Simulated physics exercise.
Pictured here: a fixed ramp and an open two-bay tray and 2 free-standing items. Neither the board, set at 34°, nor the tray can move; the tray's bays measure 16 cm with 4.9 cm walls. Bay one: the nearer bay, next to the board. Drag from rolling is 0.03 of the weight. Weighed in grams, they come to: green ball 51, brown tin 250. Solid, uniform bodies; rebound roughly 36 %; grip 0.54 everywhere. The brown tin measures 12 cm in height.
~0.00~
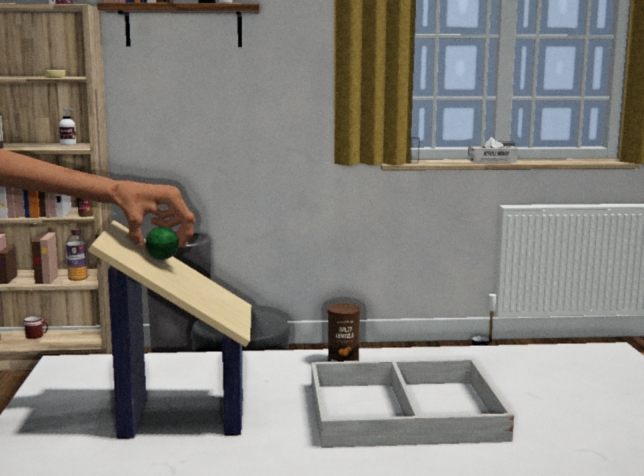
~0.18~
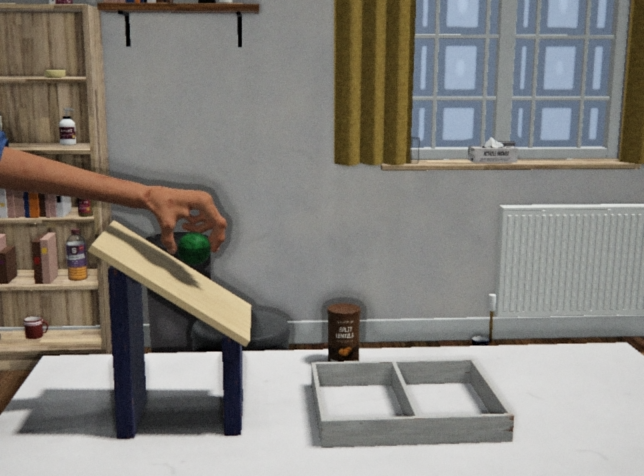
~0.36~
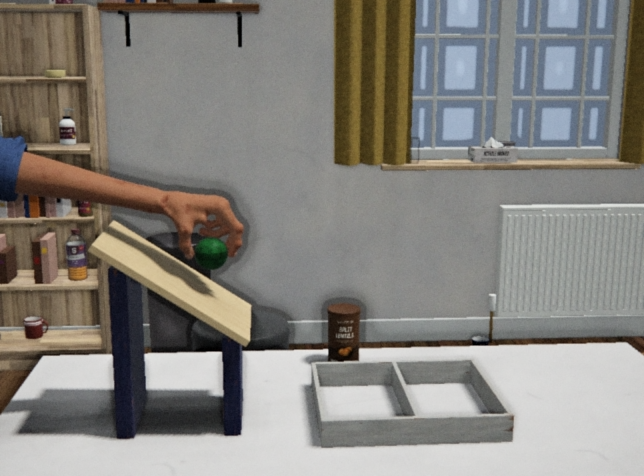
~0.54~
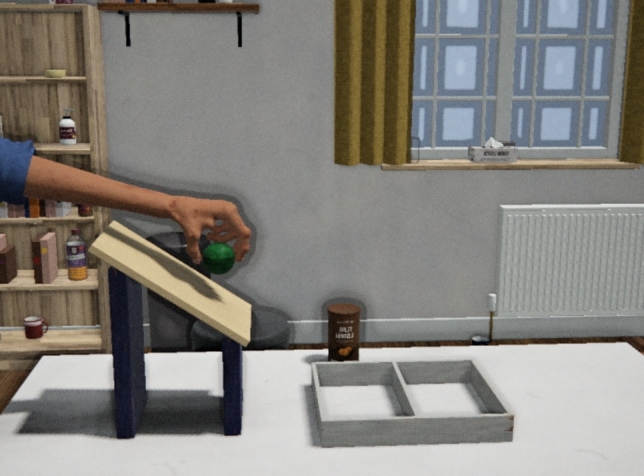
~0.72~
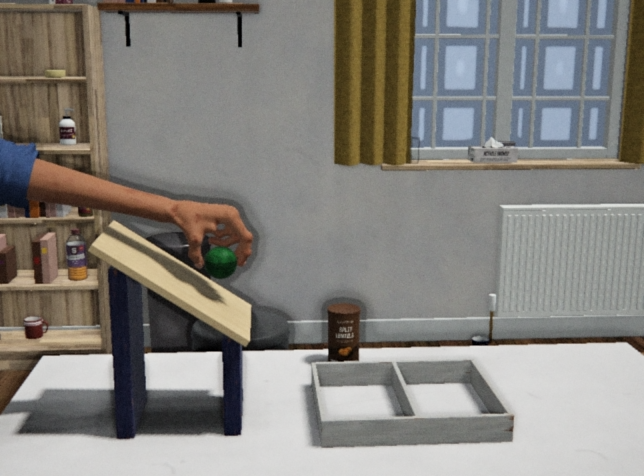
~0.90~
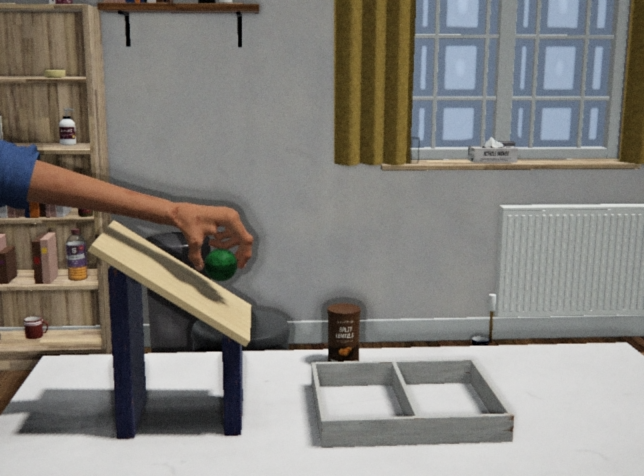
The video shows a hand carrying a green ball rightward above a sloping wooden board, then lowering it slightly and holding it still over the board, while a brown tin and a two-bay grey tray stay motionless.
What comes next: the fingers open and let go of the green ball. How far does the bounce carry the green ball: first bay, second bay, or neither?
It is left in no bin.
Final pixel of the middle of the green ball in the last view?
Around (269, 401).
After 1.30 s, green ball near (292, 347).
After 1.40 s, green ball near (294, 370).
In the end (2.3 s), it is outside the bays; brown tin under 4 cm from the start. At the end, from the last picture's camera, green ball near (269, 401).
